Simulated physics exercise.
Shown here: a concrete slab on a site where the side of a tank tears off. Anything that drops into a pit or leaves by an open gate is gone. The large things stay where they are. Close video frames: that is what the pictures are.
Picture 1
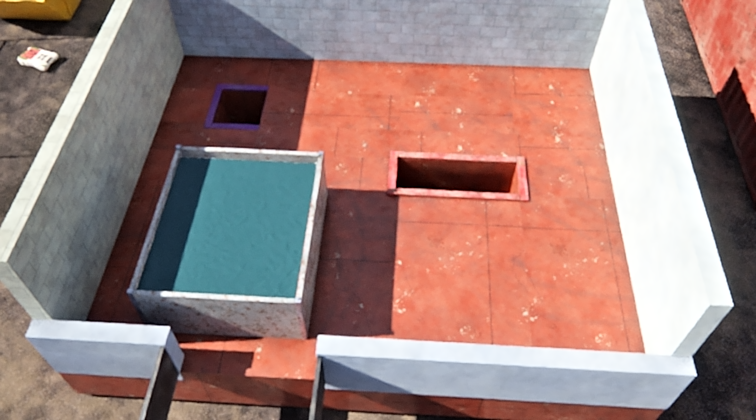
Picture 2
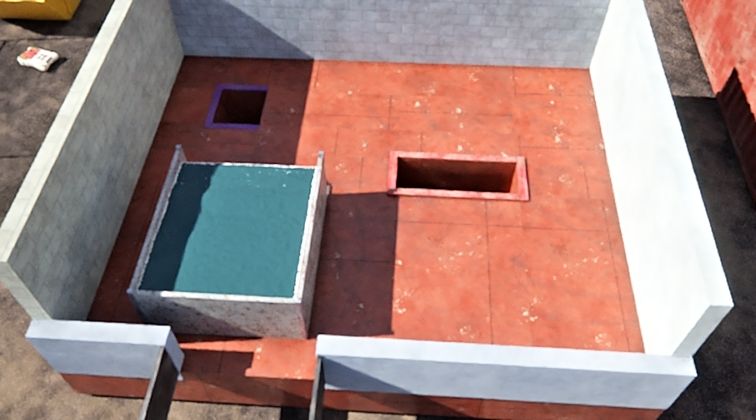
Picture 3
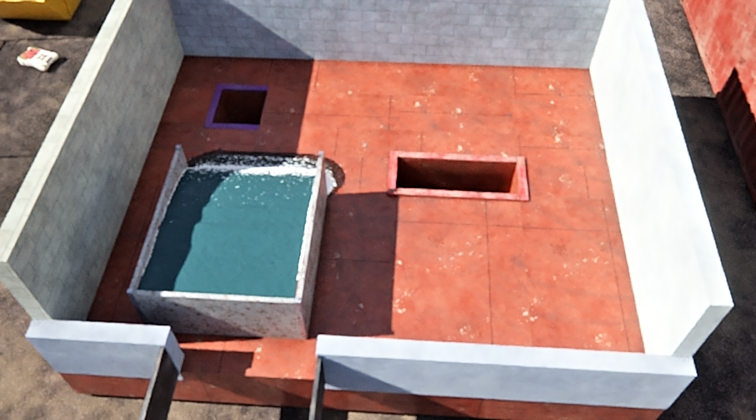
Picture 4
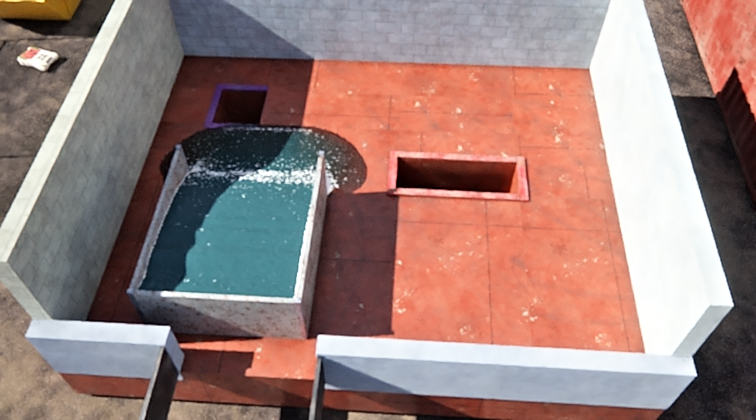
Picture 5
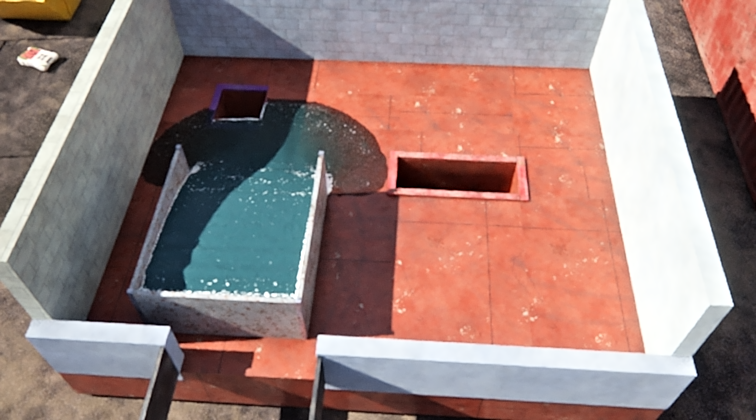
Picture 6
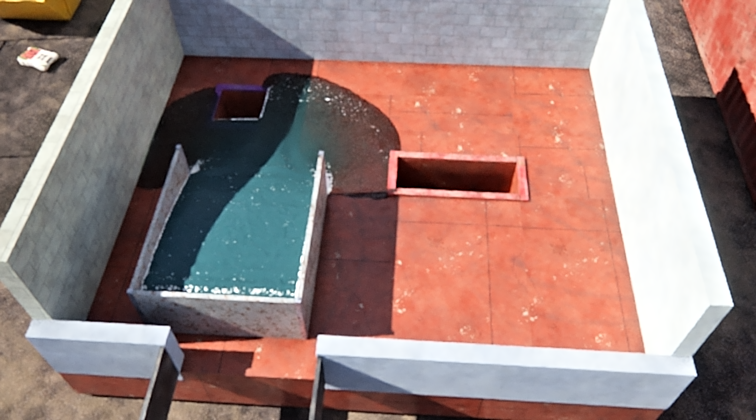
Water pouring out the far side of an open tank, spreading across a red walled slab and around a purple-edged square opening.
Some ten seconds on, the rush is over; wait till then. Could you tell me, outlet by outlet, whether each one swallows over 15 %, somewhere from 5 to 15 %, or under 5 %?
Sure: The gate swallows under 5 %, the purple pit swallows over 15 %, the red pit swallows under 5 %.
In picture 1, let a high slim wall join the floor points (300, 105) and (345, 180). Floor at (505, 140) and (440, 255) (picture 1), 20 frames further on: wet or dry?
Spared, then swamped.
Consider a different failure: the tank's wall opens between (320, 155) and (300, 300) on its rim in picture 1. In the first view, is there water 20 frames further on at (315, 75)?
Untouched.
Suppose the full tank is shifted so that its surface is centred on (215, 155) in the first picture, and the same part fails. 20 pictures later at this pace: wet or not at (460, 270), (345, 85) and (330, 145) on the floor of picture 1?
Spot 1 unwetted, spot 2 wetted, and spot 3 unwetted.
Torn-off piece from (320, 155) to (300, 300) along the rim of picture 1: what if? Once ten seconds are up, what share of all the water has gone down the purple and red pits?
Result - purple: 10 %; red: 25 %.
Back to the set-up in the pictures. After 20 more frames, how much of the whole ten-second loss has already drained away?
My figure is about 55 in a hundred.
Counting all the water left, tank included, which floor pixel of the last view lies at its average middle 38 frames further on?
I'd mark it close to (380, 164).
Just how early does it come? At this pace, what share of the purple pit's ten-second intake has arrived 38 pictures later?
Estimated share: About 85 %.
A moment on, water covers 35 % of the floor; the gate 0 %, the purple pit 9 %, the red pit 0 %.
Next, water covers 35 % of the floor; the gate 0 %, the purple pit 17 %, the red pit 0 %.
Then, water covers 50 % of the floor; the gate 0 %, the purple pit 31 %, the red pit 0 %.
Later, water covers 80 % of the floor; the gate 0 %, the purple pit 45 %, the red pit 0 %.
In the end, water covers 90 % of the floor; the gate 1 %, the purple pit 54 %, the red pit 2 %.
